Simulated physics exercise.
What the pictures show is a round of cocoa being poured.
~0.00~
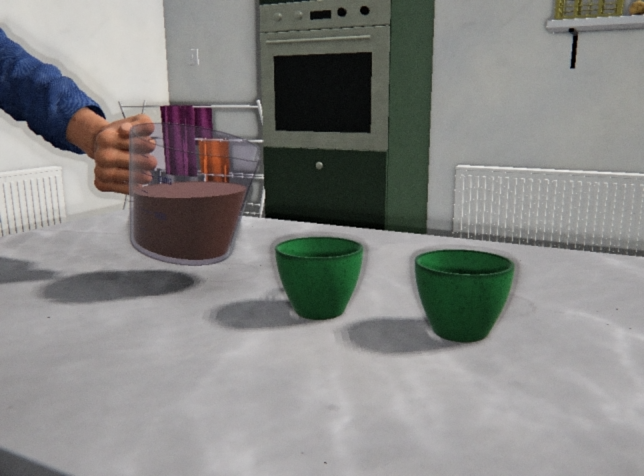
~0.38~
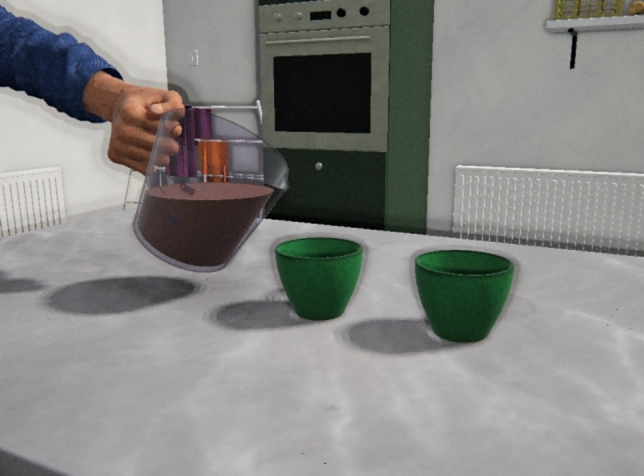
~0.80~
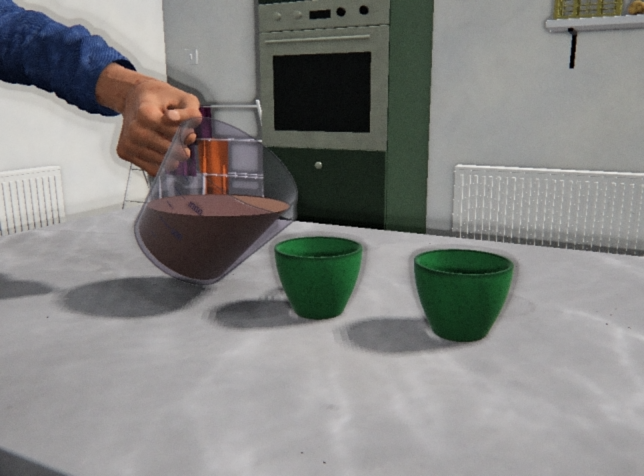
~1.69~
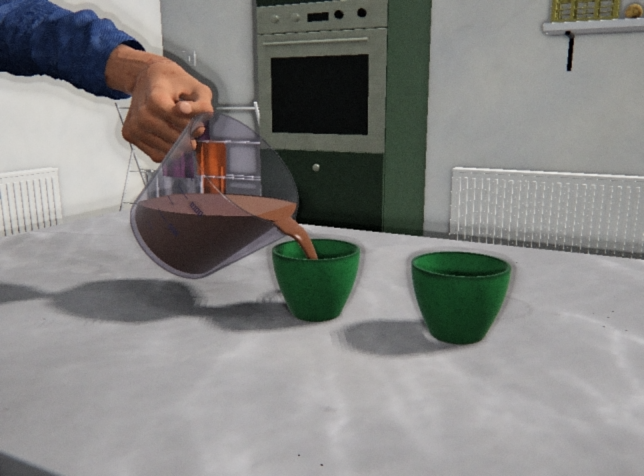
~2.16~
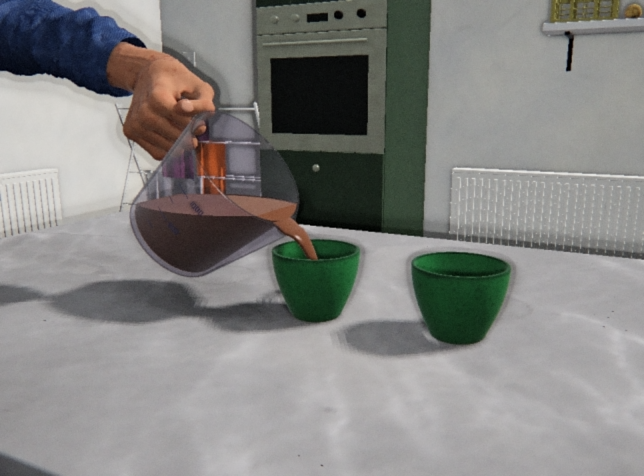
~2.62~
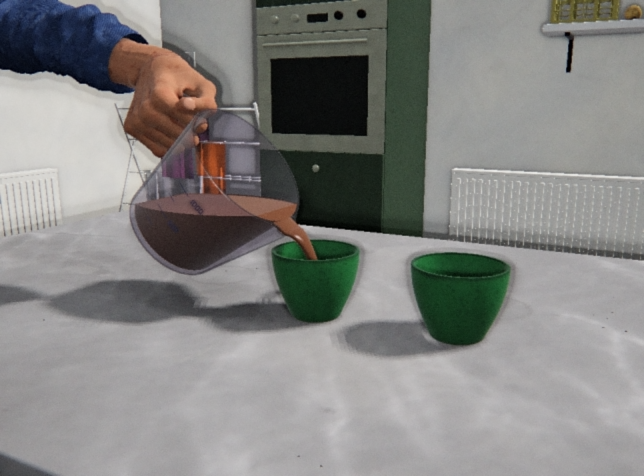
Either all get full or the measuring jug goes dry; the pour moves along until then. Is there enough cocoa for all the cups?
Yes.
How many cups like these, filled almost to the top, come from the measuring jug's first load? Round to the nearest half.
Estimate: Close to 3.0.
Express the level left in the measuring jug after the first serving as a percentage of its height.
Roughly 35 %.
After 3.5 s, the first is about three quarters full.
After 8.8 s, the first is done and the measuring jug has about two thirds of its load.
After 14.1 s, both are full and about a third of the cocoa is over.
